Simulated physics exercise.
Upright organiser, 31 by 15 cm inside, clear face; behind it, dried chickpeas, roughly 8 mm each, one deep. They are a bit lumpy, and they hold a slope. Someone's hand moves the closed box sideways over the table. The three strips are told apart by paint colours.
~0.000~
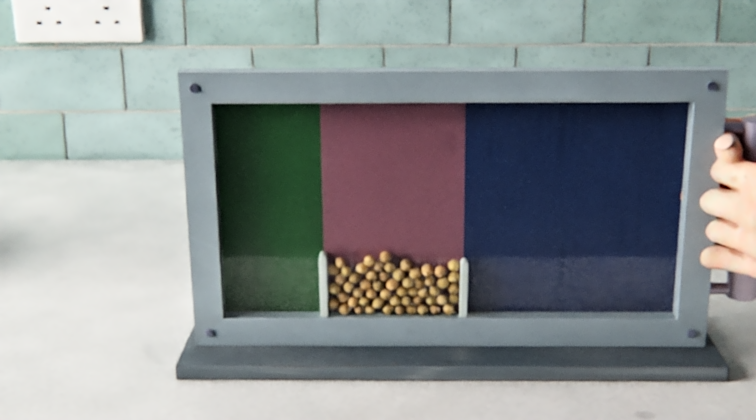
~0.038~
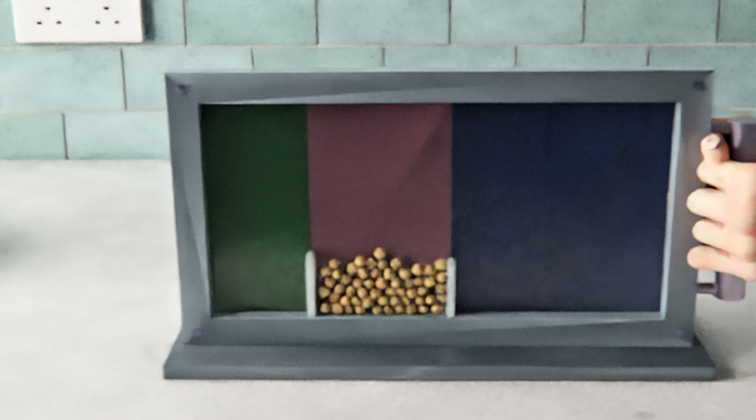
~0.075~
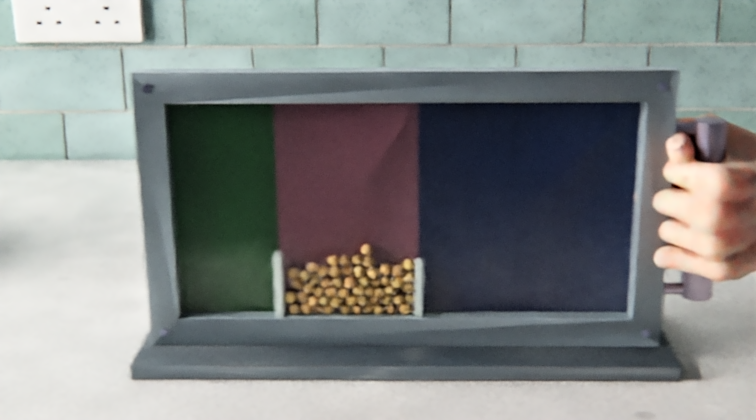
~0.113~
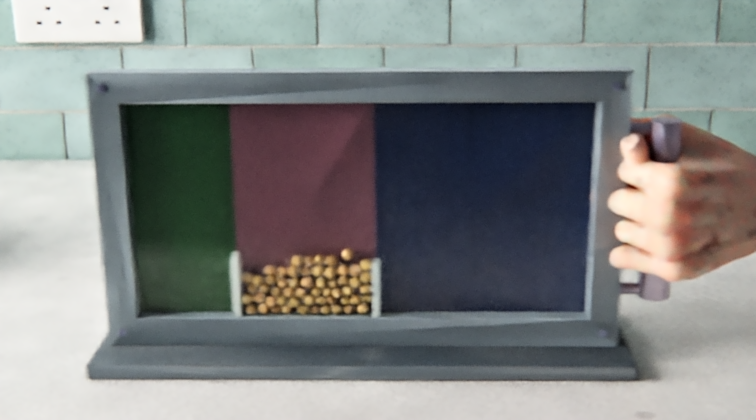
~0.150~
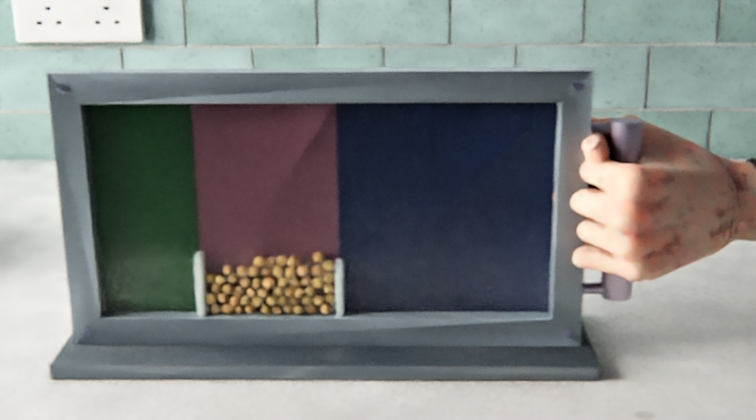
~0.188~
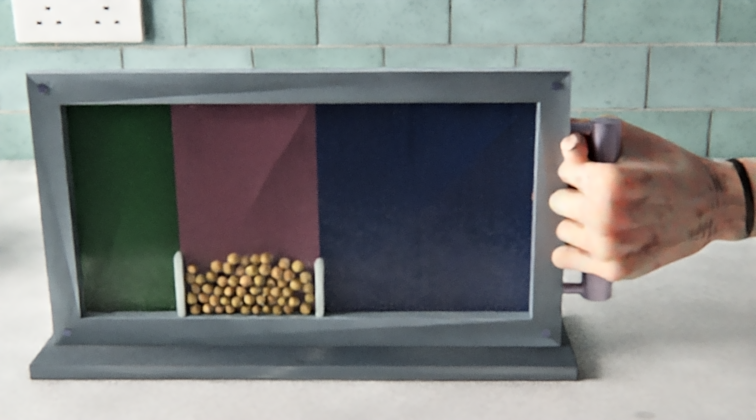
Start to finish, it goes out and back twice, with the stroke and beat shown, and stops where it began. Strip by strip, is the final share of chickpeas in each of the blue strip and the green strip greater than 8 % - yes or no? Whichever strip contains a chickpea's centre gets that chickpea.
Blue: No, green: No.
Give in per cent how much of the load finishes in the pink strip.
Some 95 percent.
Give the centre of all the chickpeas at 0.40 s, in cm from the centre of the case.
Offset approx. 4 cm left, 6 cm below.
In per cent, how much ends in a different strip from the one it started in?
Close to 5 % end up somewhere else.
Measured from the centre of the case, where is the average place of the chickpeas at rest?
Offset approx. 3 cm left, 6 cm below.
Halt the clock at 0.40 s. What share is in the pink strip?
It works out at about 100 percent.
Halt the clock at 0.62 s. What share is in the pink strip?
It comes to close to 100 percent.
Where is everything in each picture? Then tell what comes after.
In the first picture, at its start; about 60 chickpeas; chickpeas centred (393, 288); top one (386, 257); pink (393, 132), blue (576, 131), green (268, 132).
In the second picture, 1 cm to the left; chickpeas centred (383, 288); top one (380, 254).
In the third picture, 3 cm to the left; chickpeas centred (353, 287); top one (368, 250); wall ends (419, 264), (278, 256).
In the fourth picture, 6 cm to the left; chickpeas centred (311, 288); top one (348, 254).
In the fifth picture, 9 cm to the left; chickpeas centred (273, 288); top one (319, 257).
In the sixth picture, 10 cm to the left; chickpeas centred (250, 288); top one (267, 258); pink (244, 132), blue (426, 131), green (120, 132).
After 0.40 s, it is at its start; the chickpeas' middle is 4 cm left of and 6 cm below the centre; pink 100 %.
After 0.62 s, it is 10 cm to the left; the chickpeas' middle is 4 cm left of and 6 cm below the centre; pink 100 %.
After 0.80 s, it is at its start; the chickpeas' middle is 4 cm left of and 6 cm below the centre; pink 95 %.
At rest by 1.4 s, it is at its start; pink 95 %, blue 0 %, green 0 %.
